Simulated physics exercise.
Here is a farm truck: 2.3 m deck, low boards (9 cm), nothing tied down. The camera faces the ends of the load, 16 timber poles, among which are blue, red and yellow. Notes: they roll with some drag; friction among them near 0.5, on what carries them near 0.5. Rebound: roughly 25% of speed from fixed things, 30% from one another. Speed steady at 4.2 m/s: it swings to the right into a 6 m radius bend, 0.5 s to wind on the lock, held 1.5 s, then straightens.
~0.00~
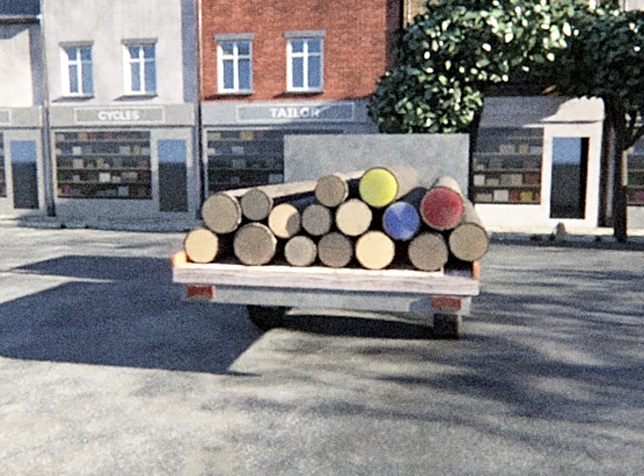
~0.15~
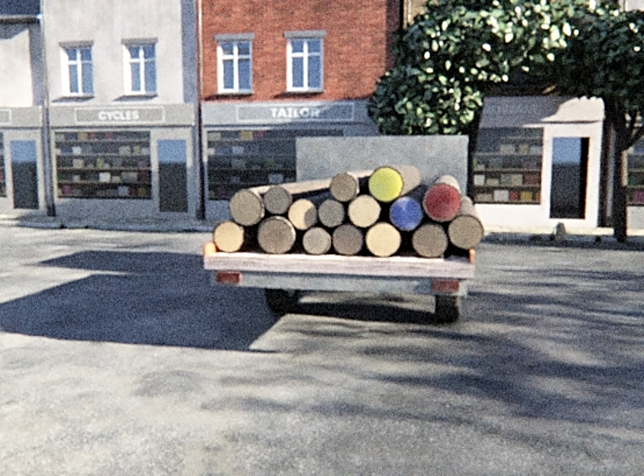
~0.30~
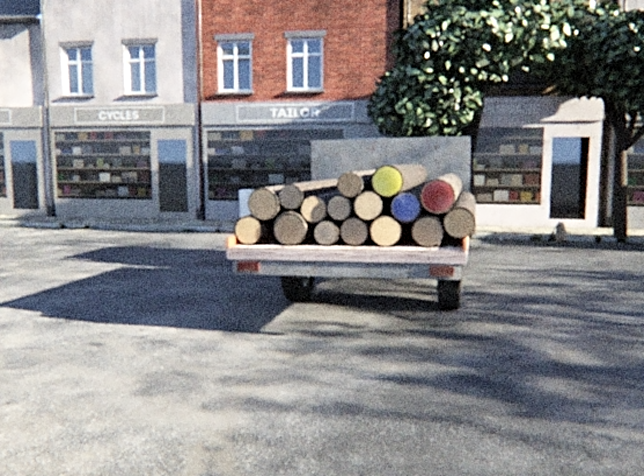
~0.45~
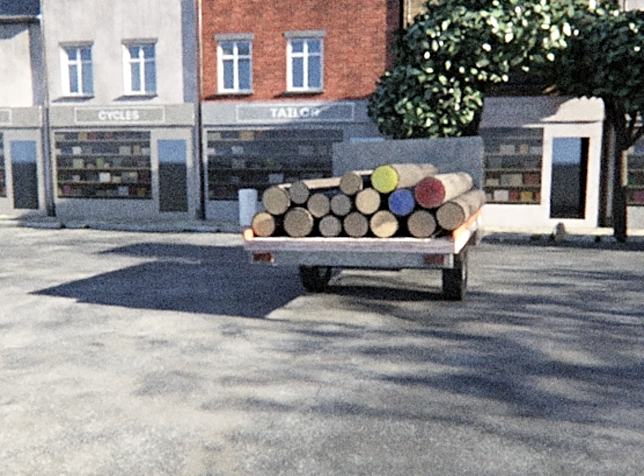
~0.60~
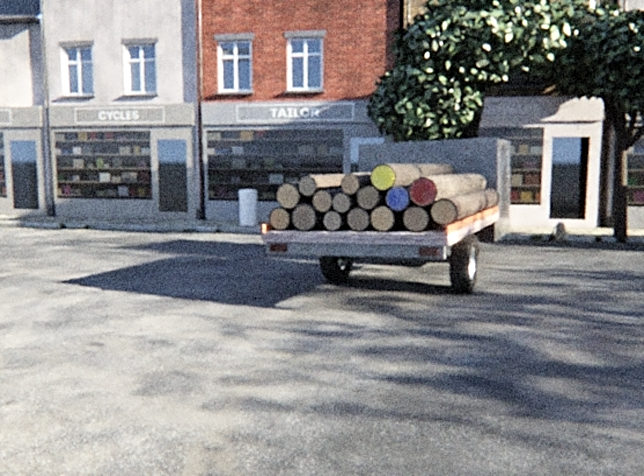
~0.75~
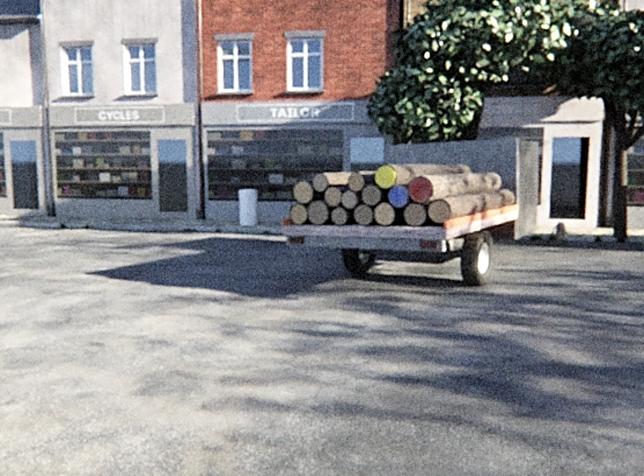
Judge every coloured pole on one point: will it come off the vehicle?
Verdicts: Blue it won't, red it won't, yellow it won't.
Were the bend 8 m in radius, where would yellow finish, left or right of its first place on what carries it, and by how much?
It would end up about 20 cm to the left.
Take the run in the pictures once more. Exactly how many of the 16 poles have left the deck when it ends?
Counted up, it is 3.
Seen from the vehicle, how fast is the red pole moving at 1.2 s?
I'd put it near 0.2 m/s.
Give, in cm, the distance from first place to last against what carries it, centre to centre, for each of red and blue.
Red 25, blue 25.
By 1.2 s, blue is up on others, 80 cm from the right edge, rolling left; red is up on others, 50 cm from the right edge, rolling left; yellow is up on others, 100 cm from the right edge, rolling left; 1 of 16 is off.
By 1.6 s, blue is up on others, 85 cm from the right edge; yellow is up on others, 105 cm from the right edge; as before, red; 1 of 16 is off.
By 2.1 s, blue is up on others, 80 cm from the right edge; yellow is up on others, 100 cm from the right edge; as before, red; 3 of 16 are off.
Finally (2.6 s), blue is up on others, 80 cm from the right edge; red is up on others, 50 cm from the right edge; yellow is up on others, 100 cm from the right edge; 3 of 16 are off.
